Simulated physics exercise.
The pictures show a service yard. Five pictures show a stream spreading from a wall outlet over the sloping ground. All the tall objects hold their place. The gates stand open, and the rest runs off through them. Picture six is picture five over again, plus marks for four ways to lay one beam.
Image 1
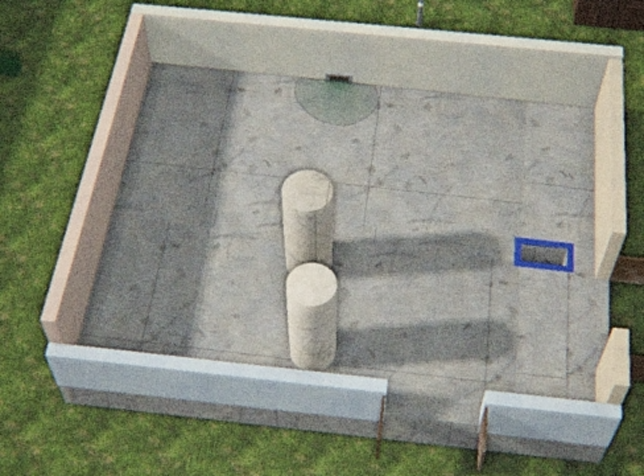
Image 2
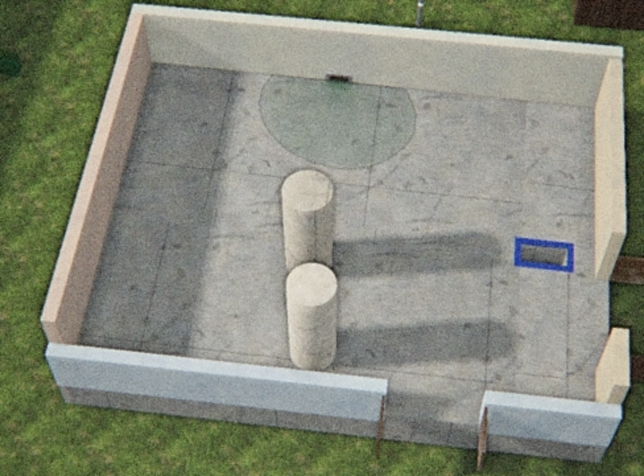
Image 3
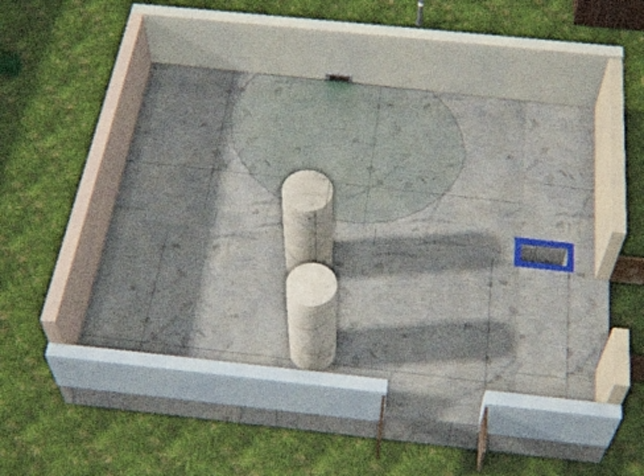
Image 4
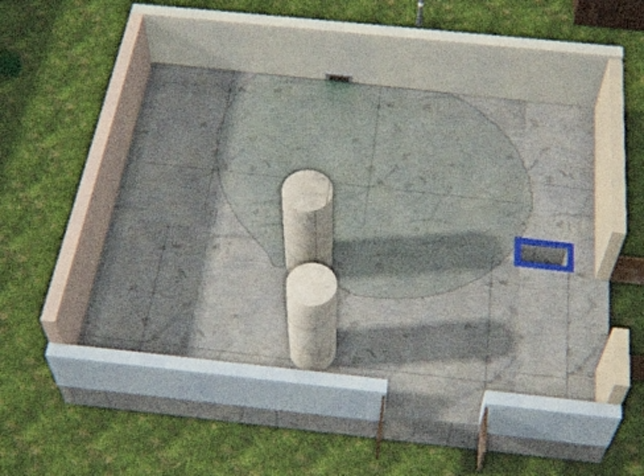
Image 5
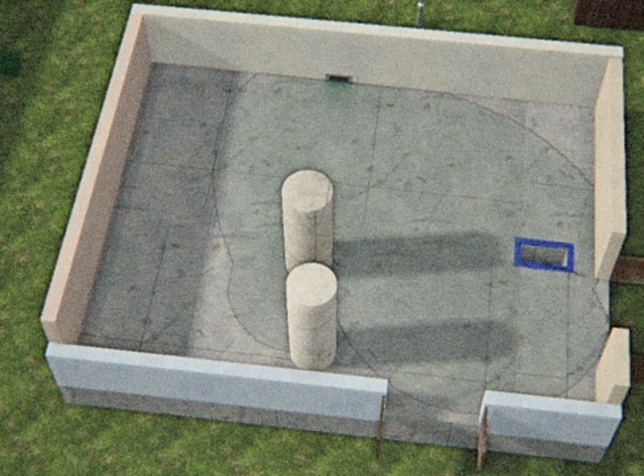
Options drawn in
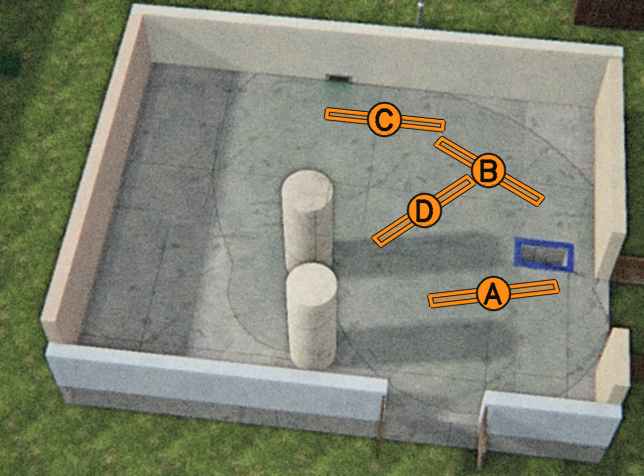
Water spreading from an outlet in the back wall of a walled yard, passing around two pillars and reaching a blue-edged gully.
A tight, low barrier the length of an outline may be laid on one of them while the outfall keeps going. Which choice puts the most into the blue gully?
Go for A.
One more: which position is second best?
It is C.
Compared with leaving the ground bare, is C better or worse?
Better.
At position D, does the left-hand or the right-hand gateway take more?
More leaves on the right.
On the marked copy, A from (430, 300) to (556, 286); B from (439, 141) to (539, 200); C from (327, 113) to (442, 125); D from (377, 241) to (470, 180).
With A, about 46 % of the stream runs into the blue gully, about 54 % out by the gates.
With B, about 16 % of the stream runs into the blue gully, about 84 % out by the gates.
With C, about 25 % of the stream runs into the blue gully, about 74 % out by the gates.
With D, about 18 % of the stream runs into the blue gully, about 82 % out by the gates.
